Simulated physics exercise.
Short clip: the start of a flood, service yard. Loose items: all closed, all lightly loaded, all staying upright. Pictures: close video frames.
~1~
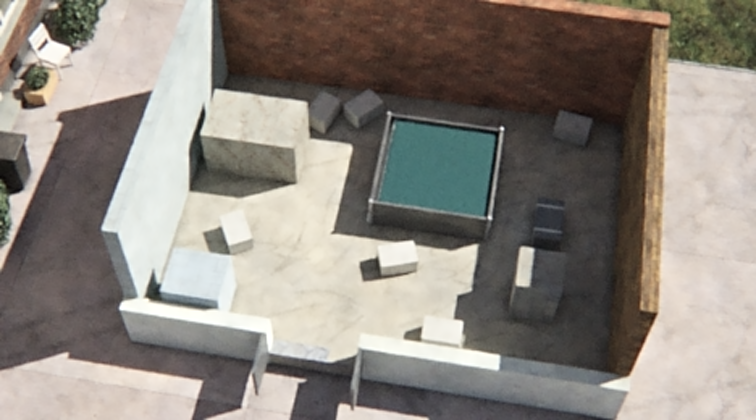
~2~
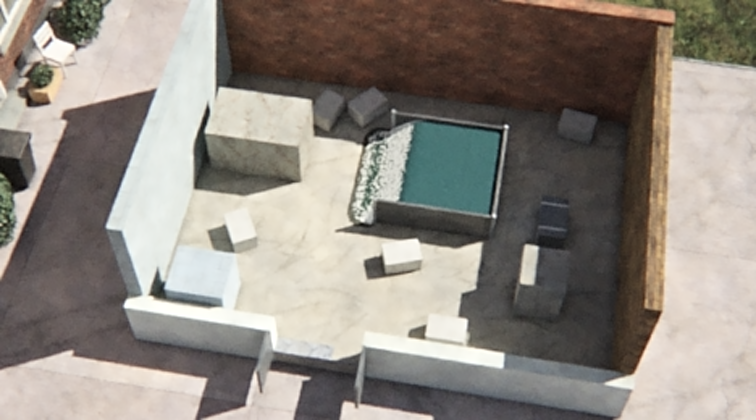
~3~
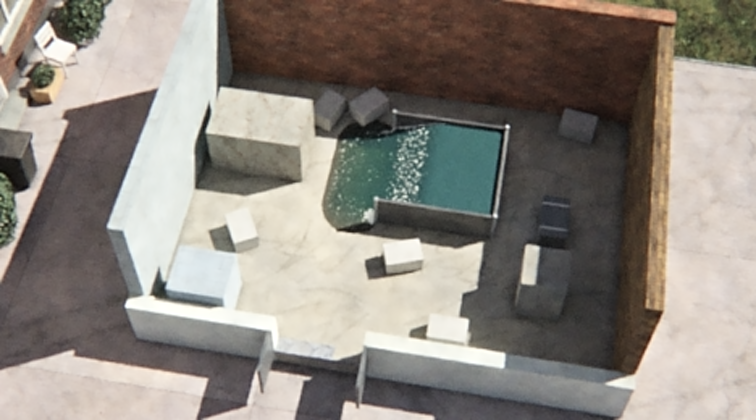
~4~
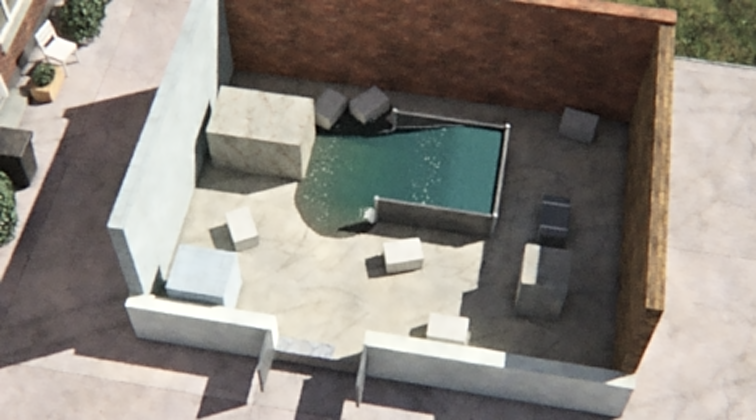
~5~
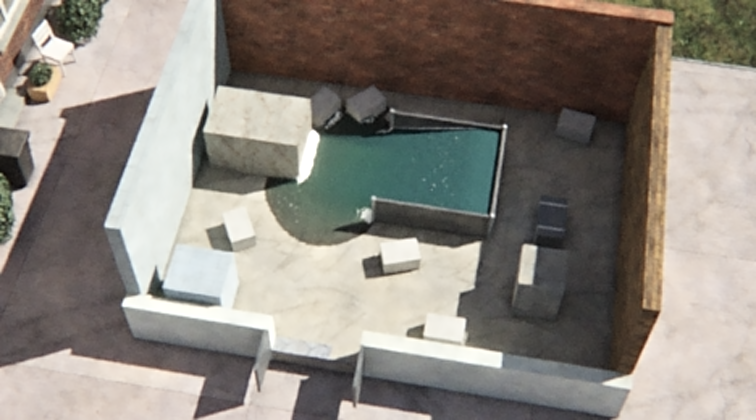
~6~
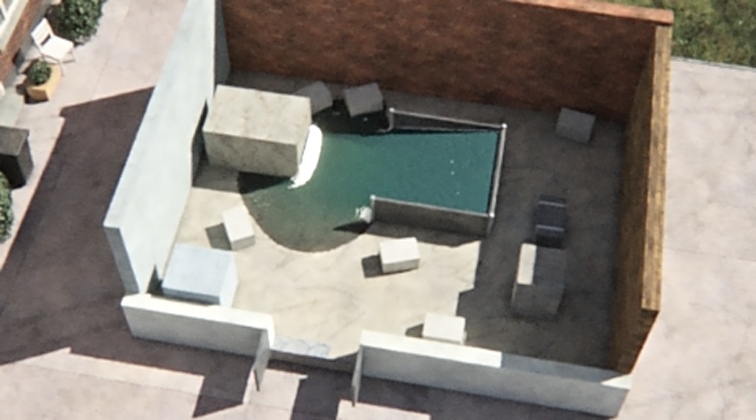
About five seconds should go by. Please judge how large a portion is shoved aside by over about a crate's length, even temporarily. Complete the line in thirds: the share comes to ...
The share comes to between one and two thirds.
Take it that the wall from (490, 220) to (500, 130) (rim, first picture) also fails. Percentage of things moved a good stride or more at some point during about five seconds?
Some 90 per cent.
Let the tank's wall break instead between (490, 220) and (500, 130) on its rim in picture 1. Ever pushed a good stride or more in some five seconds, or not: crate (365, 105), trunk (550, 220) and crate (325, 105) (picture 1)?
In turn: Moved that far, moved that far, moved that far.
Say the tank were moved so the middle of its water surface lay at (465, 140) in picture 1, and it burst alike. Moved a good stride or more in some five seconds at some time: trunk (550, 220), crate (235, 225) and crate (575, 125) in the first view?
In turn: Under that mark, beyond that mark, under that mark.
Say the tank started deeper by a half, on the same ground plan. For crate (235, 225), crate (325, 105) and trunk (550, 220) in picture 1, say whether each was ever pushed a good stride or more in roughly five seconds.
Well, in sequence: Carried that far, carried that far, not carried that far.
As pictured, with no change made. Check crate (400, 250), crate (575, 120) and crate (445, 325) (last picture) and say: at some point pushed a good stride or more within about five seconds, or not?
In turn: Not that far, not that far, no.
A moment on, 1 of 7 are well off their spots; 0 afloat.
Next, 2 of 7 are well off their spots; 2 afloat.
Later, 3 of 7 are well off their spots; 2 afloat.
In the end, 1 of 7 are well off their spots, and 3 have been at some point; 3 afloat.
